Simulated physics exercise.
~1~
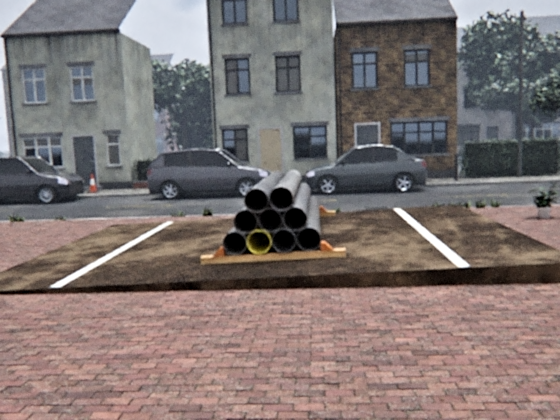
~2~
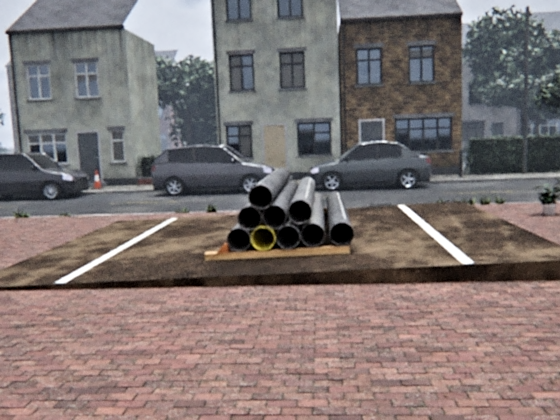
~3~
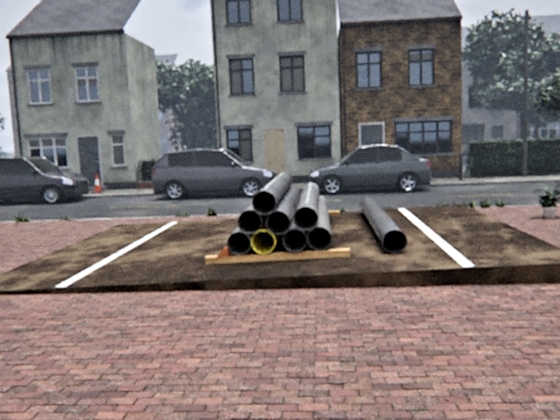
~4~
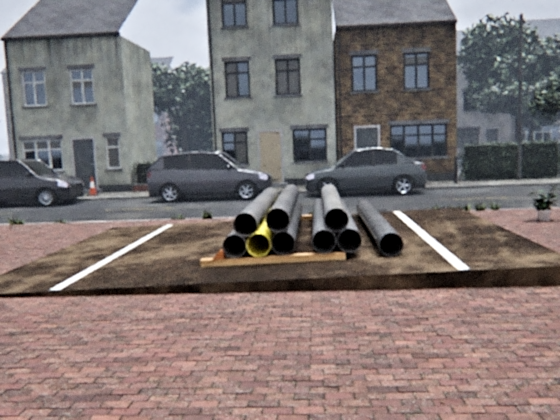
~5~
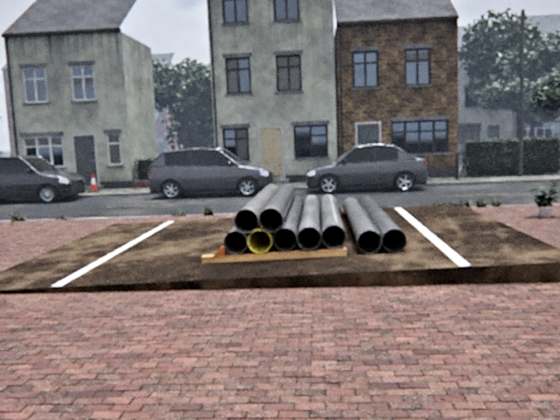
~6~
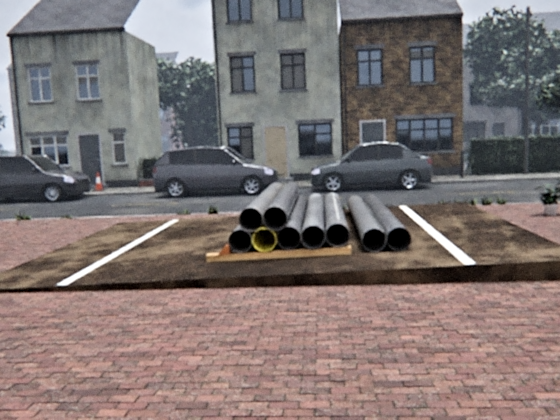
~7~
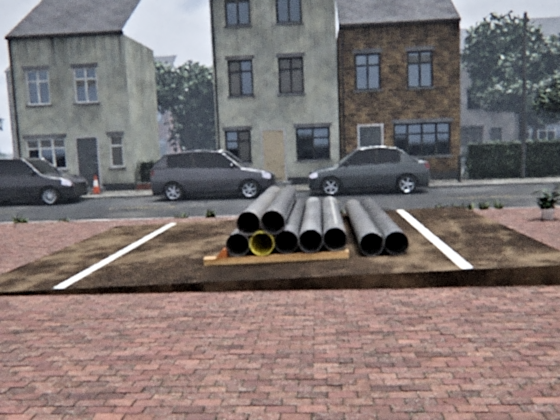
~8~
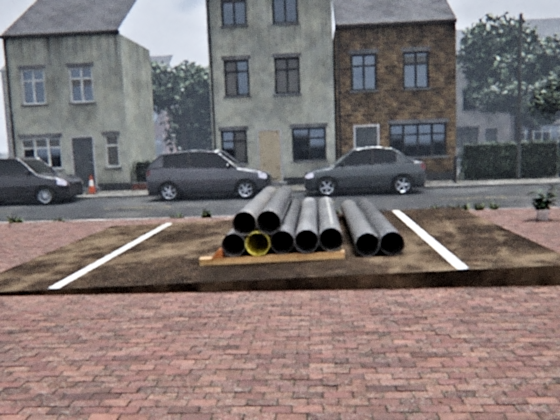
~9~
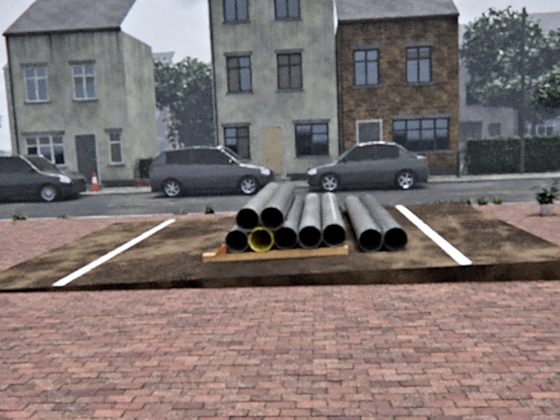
Residential street, stacked dark pipes slumping and rolling right towards a white line, the yellow one staying on the timbers.
